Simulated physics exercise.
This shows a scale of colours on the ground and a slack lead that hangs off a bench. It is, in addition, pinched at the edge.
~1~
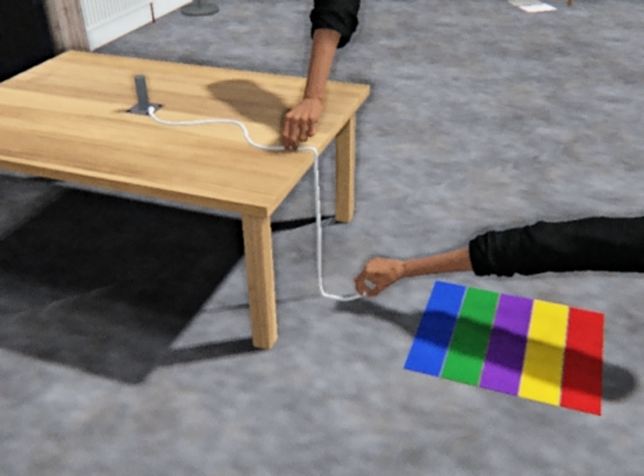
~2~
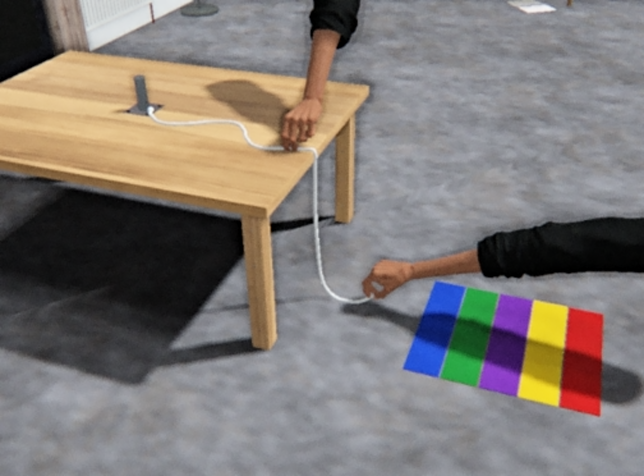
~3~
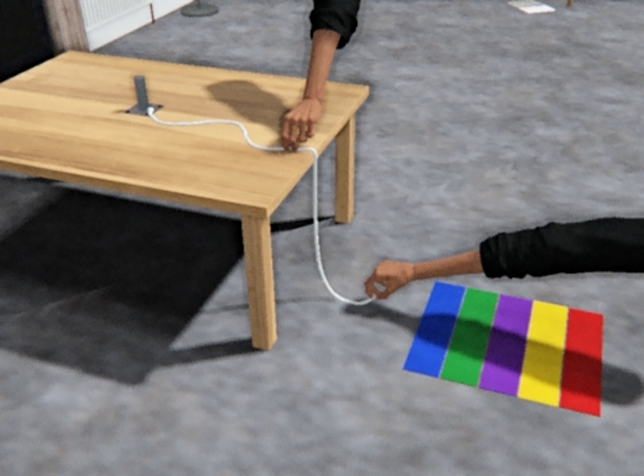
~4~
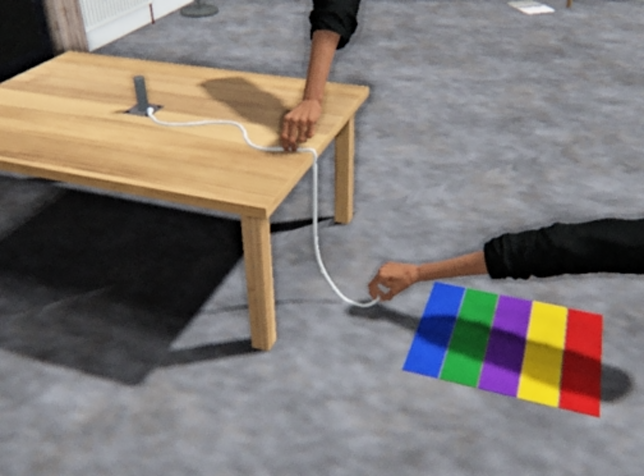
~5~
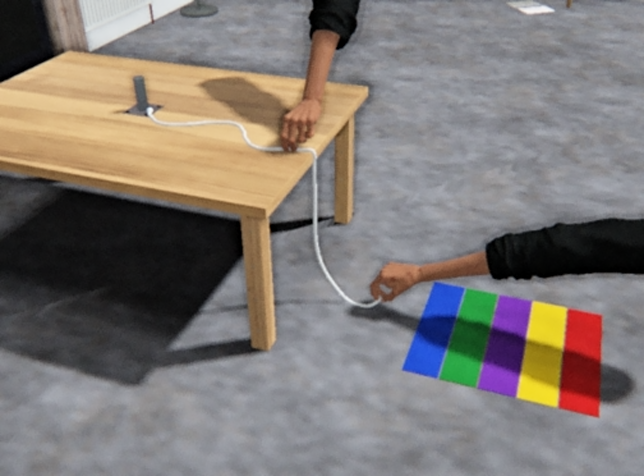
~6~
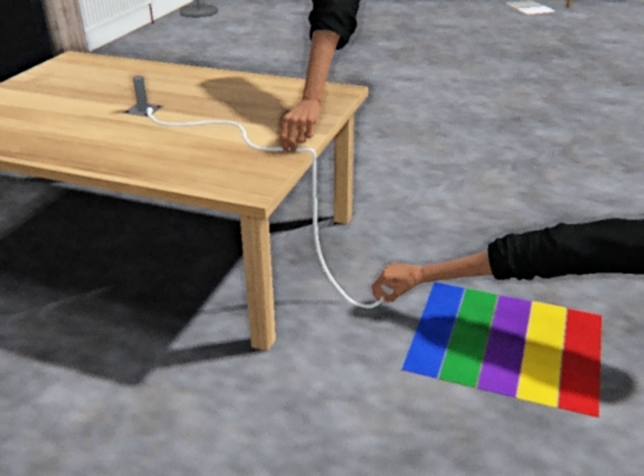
A hand near the floor draws the lower end of a slack white cord slightly right, then stays nearly still, while another hand pins the cord at the wooden table's edge beside a blue, green, purple, yellow and red strip.
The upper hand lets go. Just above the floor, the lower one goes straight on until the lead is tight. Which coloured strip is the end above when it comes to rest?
The purple one.
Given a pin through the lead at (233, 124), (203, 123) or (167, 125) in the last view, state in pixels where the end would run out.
For the three tries you'd see (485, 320), (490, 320) and (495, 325).
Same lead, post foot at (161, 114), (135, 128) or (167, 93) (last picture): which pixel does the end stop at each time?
Near (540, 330); near (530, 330); near (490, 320).
Soon after, end near (440, 311); over blue.
After that, end near (482, 320); over green.
At the stop, end near (508, 326); over purple. It halts on the purple strip.
